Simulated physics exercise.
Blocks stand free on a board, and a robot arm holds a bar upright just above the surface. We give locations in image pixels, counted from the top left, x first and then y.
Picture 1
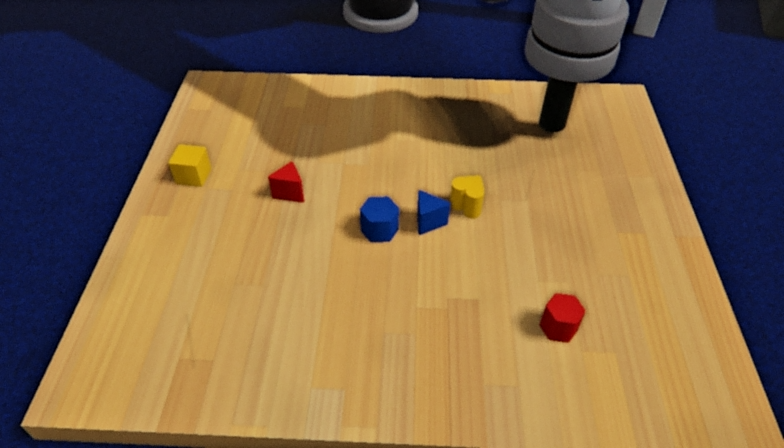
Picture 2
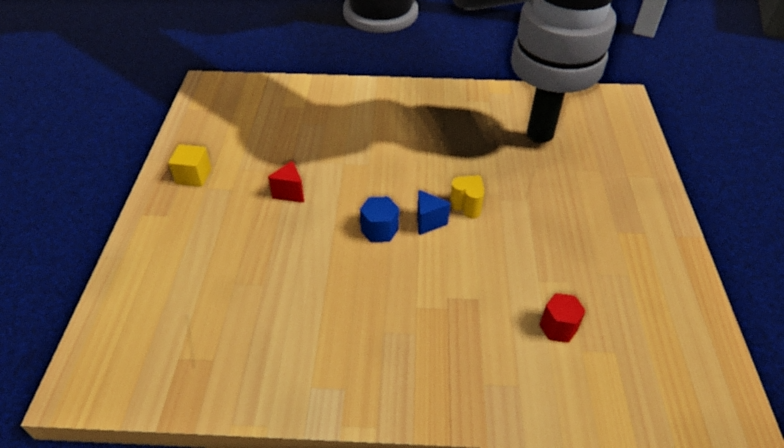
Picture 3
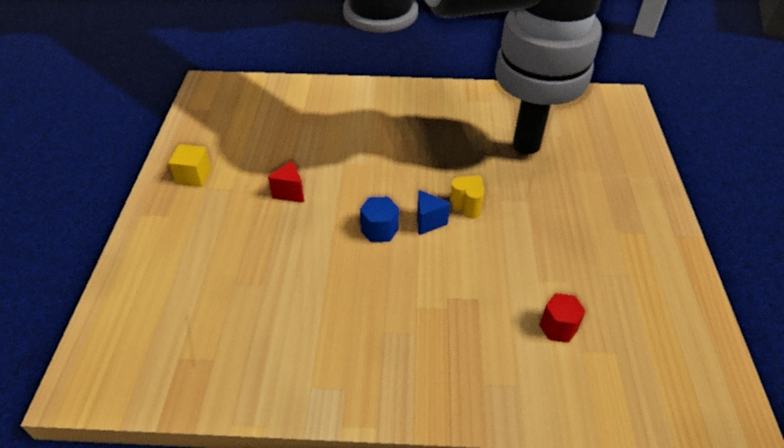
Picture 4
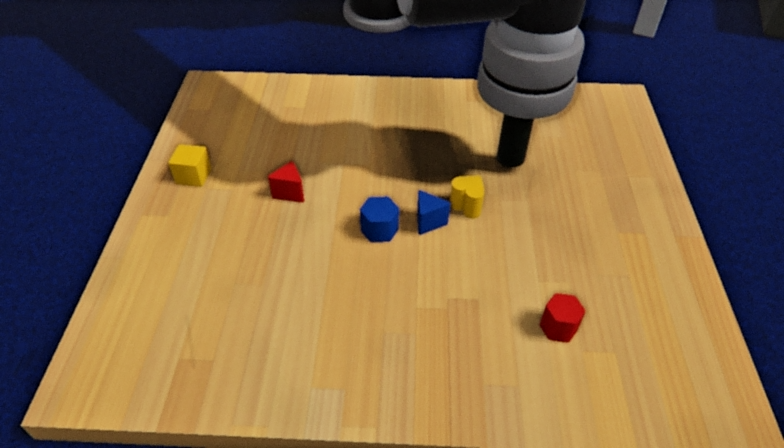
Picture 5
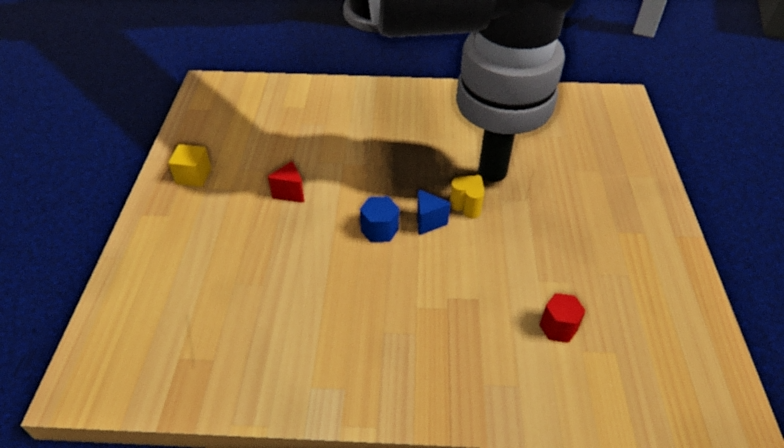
On a wooden board, a robot arm moving its black bar down and left toward a yellow heart block, all blocks staying still.
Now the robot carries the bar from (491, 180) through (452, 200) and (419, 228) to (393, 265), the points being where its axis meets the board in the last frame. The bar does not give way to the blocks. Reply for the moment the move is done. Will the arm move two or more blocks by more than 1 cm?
Final answer: Yes.
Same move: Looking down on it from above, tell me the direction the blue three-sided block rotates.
From overhead, the rotation is counterclockwise.
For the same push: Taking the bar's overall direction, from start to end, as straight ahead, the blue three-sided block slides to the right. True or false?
It is false.
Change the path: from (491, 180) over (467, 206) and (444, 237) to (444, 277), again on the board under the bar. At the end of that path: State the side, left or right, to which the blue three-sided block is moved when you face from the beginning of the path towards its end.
Taking start-to-end as forward, the block's sideways shift goes to the right.
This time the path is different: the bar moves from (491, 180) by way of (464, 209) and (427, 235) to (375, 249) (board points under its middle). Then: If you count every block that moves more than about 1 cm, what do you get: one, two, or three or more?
Three or more.
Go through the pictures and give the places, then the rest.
In the first frame, lower end of the bar (552, 124), tops of blocks, blue hexagonal block (379, 208), blue three-sided block (430, 202), yellow heart block (470, 185).
In the second frame, bar (540, 134), blocks as before.
In the third frame, bar (526, 146), blocks as before.
In the fourth frame, bar (511, 158), blocks as before.
In the fifth frame, bar (492, 172), blue hexagonal block (379, 208), blue three-sided block (430, 202), yellow heart block (470, 185).
The first path, step by step. One third of the way, bar (453, 193); blue three-sided block (427, 206), turned 40° clockwise; yellow heart block (457, 203), turned 40° anticlockwise.
Two thirds of the way, bar (419, 221); blue three-sided block (415, 227), turned 15° anticlockwise; yellow heart block (452, 216).
At the end, bar (393, 257); blue hexagonal block not moved; blue three-sided block (395, 267), turned 45° anticlockwise; yellow heart block (452, 216), turned 135° anticlockwise.
